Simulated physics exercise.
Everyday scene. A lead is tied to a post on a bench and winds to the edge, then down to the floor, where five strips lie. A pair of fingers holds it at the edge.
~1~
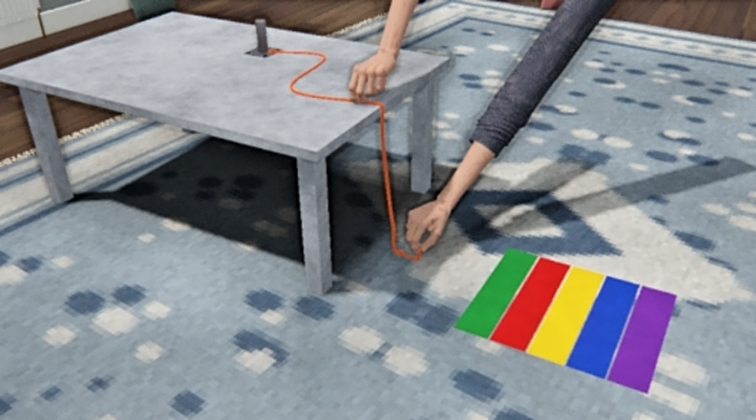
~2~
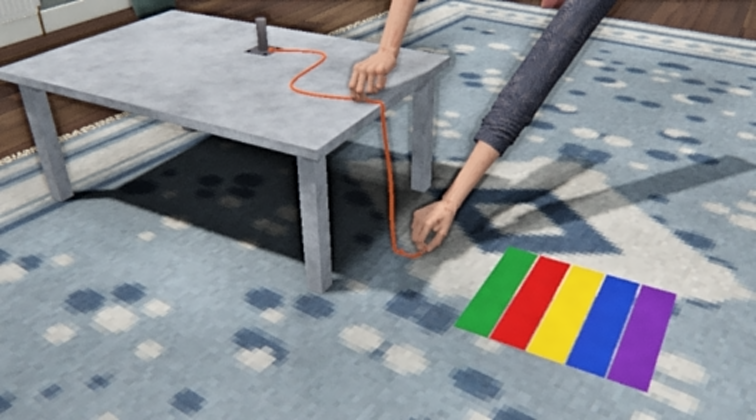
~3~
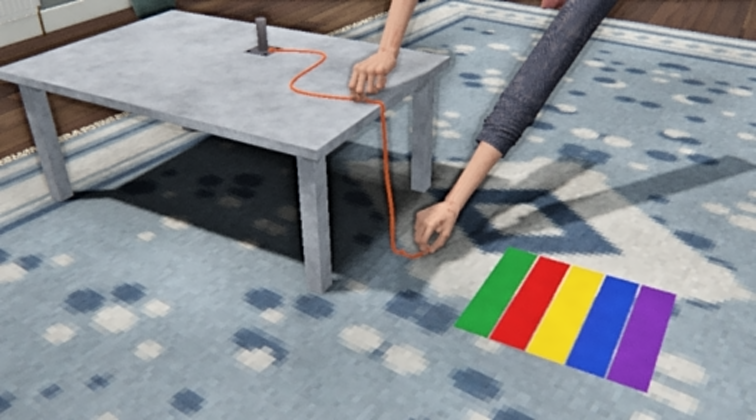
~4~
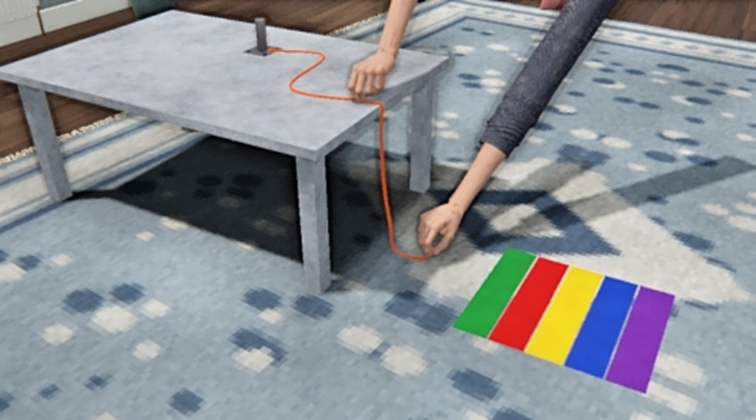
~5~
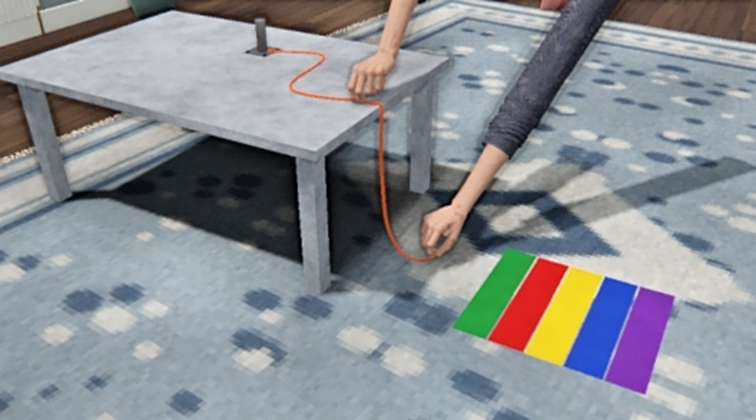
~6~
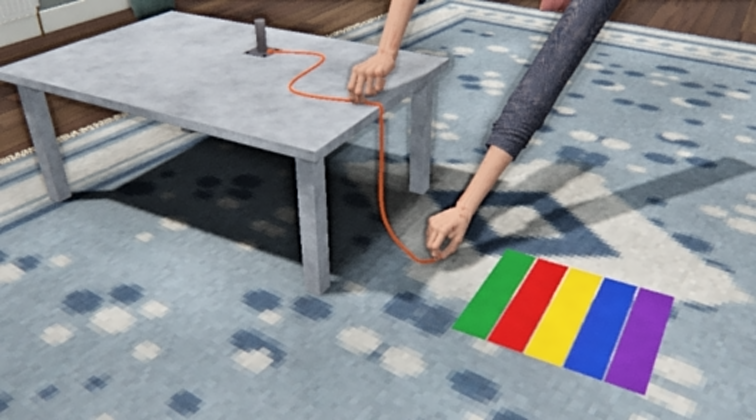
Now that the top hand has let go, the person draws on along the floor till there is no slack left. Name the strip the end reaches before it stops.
Blue.
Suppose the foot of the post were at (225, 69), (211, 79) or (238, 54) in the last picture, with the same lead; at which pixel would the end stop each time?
One per try, in order: (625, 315), (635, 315), (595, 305).
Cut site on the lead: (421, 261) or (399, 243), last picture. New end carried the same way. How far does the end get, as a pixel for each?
In turn, (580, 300) for the first and (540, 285) for the second.
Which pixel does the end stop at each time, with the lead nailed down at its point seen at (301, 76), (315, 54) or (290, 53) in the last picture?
Result per try (px, approx.): (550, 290); (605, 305); (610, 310).
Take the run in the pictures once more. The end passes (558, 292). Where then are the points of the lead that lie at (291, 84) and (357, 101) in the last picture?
You'll find one close to (358, 89) and the other close to (402, 150).
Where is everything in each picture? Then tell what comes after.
In the first frame, end (420, 249); green (481, 317); red (517, 328); yellow (554, 341); blue (593, 354); purple (634, 367).
In the second frame, end (426, 250); lead through (300, 51) (312, 68) (298, 91) (367, 101) (389, 166) (393, 229).
In the third frame, end (428, 251).
In the fourth frame, end (432, 253); lead through (300, 52) (311, 69) (297, 92) (366, 102) (382, 165) (391, 230).
In the fifth frame, end (435, 254).
In the sixth frame, end (440, 257); lead through (299, 53) (310, 70) (297, 93) (365, 103) (382, 167) (390, 230).
Soon after, end near (558, 292); over yellow.
After that, end near (595, 303); over blue.
At the stop, end near (616, 310); over blue. It halts on the blue strip.
